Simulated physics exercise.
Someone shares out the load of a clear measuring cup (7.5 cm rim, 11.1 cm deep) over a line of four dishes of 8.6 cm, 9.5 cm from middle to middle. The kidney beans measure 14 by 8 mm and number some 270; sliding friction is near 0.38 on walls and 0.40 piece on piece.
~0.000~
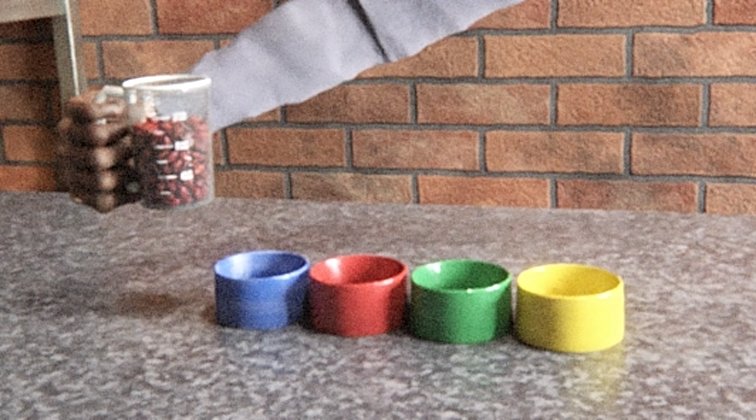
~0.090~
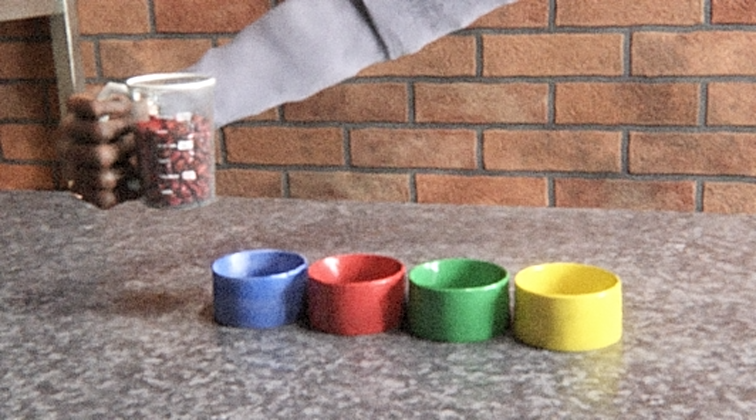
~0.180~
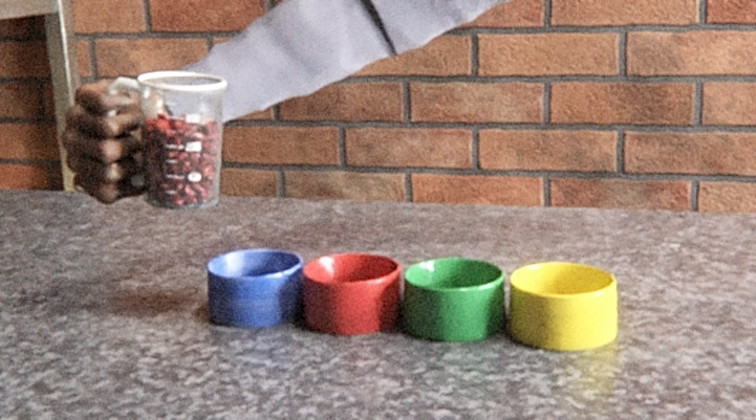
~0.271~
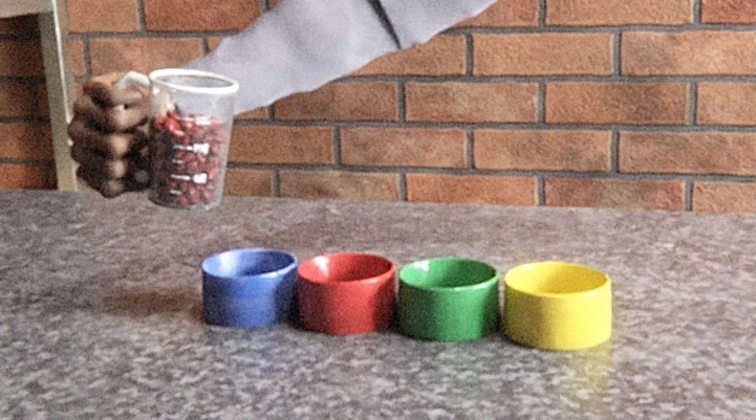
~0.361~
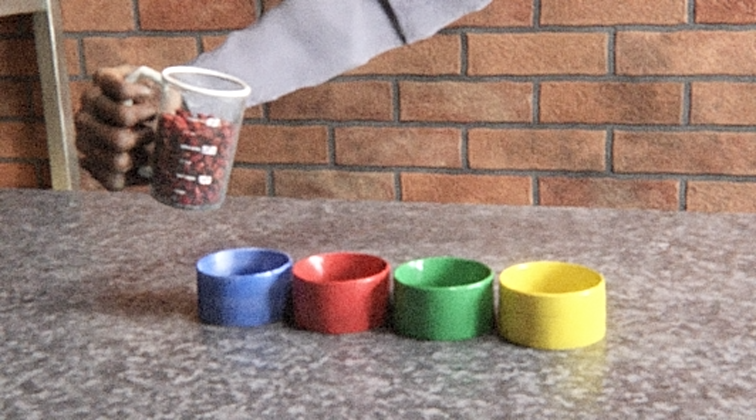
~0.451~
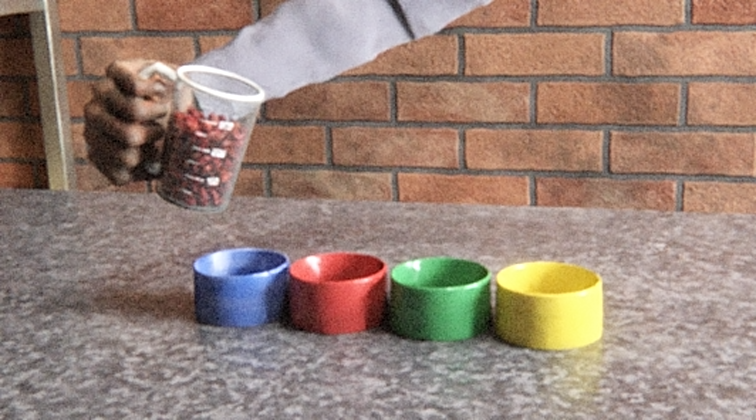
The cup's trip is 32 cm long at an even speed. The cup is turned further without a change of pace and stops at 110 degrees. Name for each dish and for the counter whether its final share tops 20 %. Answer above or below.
Red dish: Below; blue dish: Below; green dish: Below; yellow dish: Above; on the counter: Above.
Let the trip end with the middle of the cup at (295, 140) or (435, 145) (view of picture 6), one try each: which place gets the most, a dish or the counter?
The winner: Red; yellow.
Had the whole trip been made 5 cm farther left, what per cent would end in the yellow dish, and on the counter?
In that case yellow 90; counter 10.
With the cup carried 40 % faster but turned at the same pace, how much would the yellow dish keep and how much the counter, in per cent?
In that case yellow 60, counter 40.
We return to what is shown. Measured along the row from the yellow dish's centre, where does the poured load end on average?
Some 5 cm to the right.
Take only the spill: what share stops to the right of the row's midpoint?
Some 100 per cent.
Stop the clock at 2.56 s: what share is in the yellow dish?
Some 35 per cent.
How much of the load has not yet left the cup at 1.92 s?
About 100 per cent.
Then, at 1.33 s, tilt 64 degrees; cup holds 100 %.
After 1.92 s, tilt 93 degrees; cup holds 100 %.
After 2.56 s, tilt 110 degrees; cup holds 35 %, yellow 35 %.
By 4.0 s all is still; red 0 %, blue 0 %, green 0 %, yellow 55 %, counter 45 %.
